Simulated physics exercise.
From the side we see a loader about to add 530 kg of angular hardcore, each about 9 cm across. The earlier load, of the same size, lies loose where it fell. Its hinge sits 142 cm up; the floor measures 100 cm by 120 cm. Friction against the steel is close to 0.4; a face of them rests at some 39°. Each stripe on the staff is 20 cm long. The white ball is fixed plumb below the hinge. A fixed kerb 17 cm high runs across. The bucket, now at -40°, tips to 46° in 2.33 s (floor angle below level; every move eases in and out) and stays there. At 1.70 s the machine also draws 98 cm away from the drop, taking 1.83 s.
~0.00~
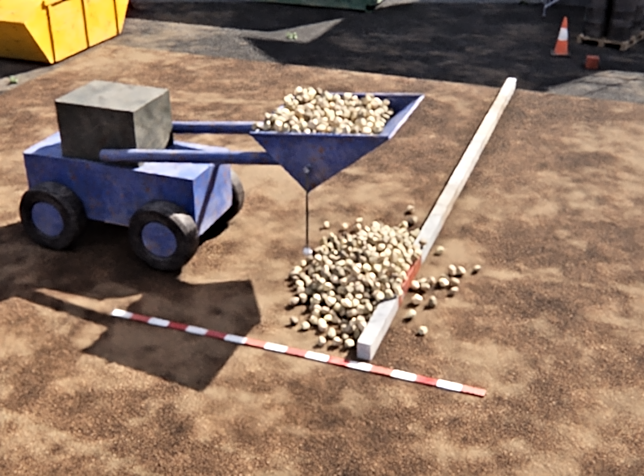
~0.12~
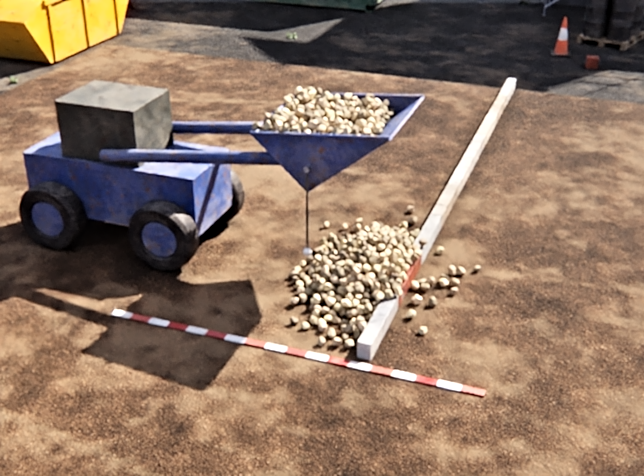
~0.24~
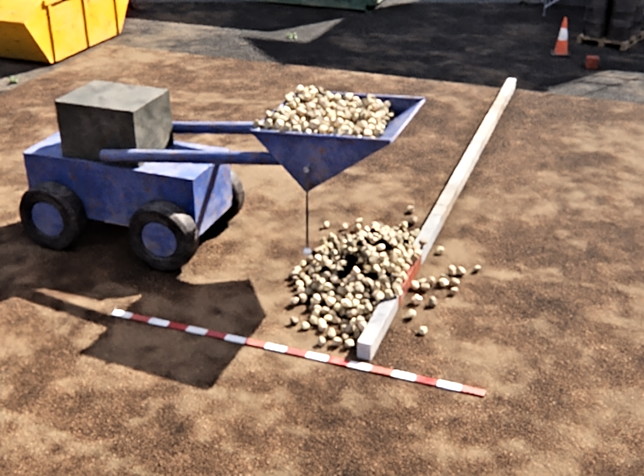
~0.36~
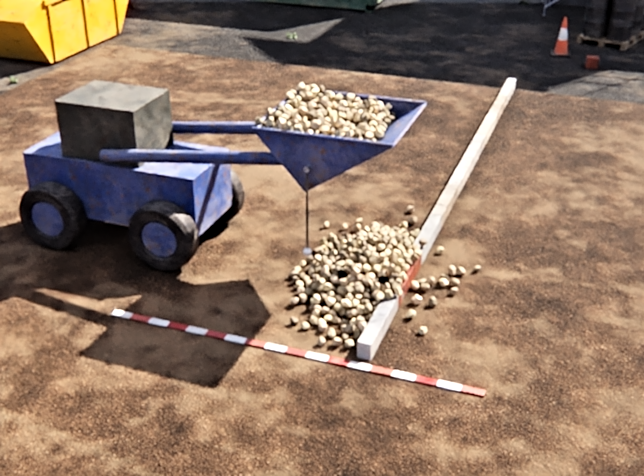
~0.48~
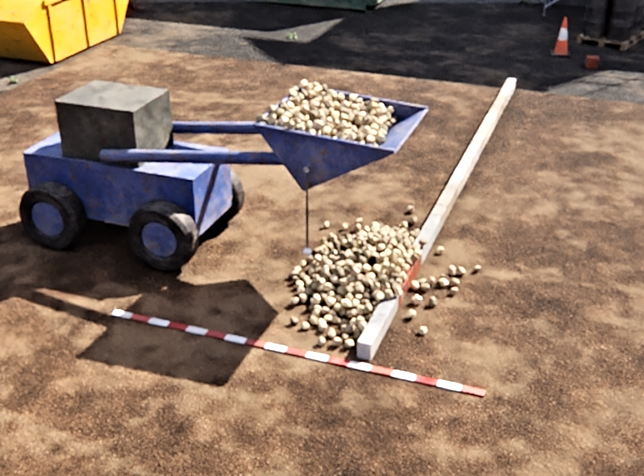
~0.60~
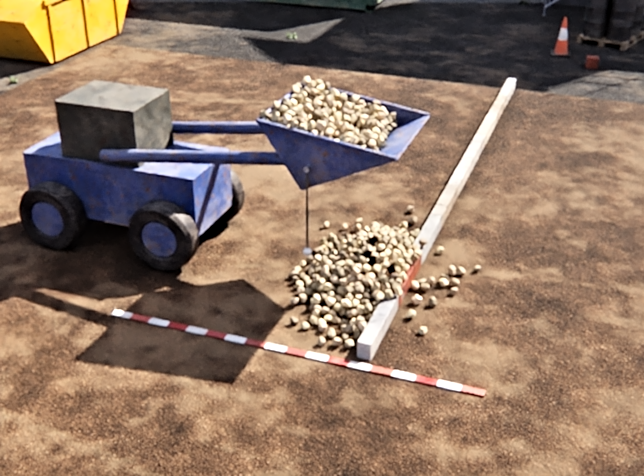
On a patch of brown, sunlit ground with dark paving behind, seen from the side and slightly above, the view stays still. A blue four-wheeled loader with a grey block on its back stands at left, its bucket of pale stones above a loose heap against a whitish kerb, near a red-and-white staff. The bucket slowly tilts, its right-hand lip dipping, while the stones inside shift slightly.
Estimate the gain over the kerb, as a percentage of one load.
Close to 49 parts in a hundred.
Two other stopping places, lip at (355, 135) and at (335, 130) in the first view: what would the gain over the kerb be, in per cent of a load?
About 15 and 5 per cent.
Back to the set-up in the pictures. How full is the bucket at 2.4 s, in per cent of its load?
Roughly 0 per cent is still inside.
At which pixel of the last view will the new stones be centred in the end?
Near (407, 271).
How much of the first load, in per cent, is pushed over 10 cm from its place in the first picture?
Roughly 5 per cent of them.
After 1.8 s the floor is at 33°; in per cent of one load, 93 in the bucket, 104 on this side of the kerb, 3 over the kerb; the foremost stones are at (451, 284).
After 2.4 s the floor is at 46°; in per cent of one load, 1 in the bucket, 154 on this side of the kerb, 44 over the kerb; the foremost stones are at (496, 303).
After 4.0 s the floor is at 46°; in per cent of one load, 0 in the bucket, 148 on this side of the kerb, 52 over the kerb; the foremost stones are at (551, 315).
After 6.8 s the floor is at 46°; in per cent of one load, 0 in the bucket, 148 on this side of the kerb, 52 over the kerb; the foremost stones are at (551, 315). Net gain over the kerb, 49.
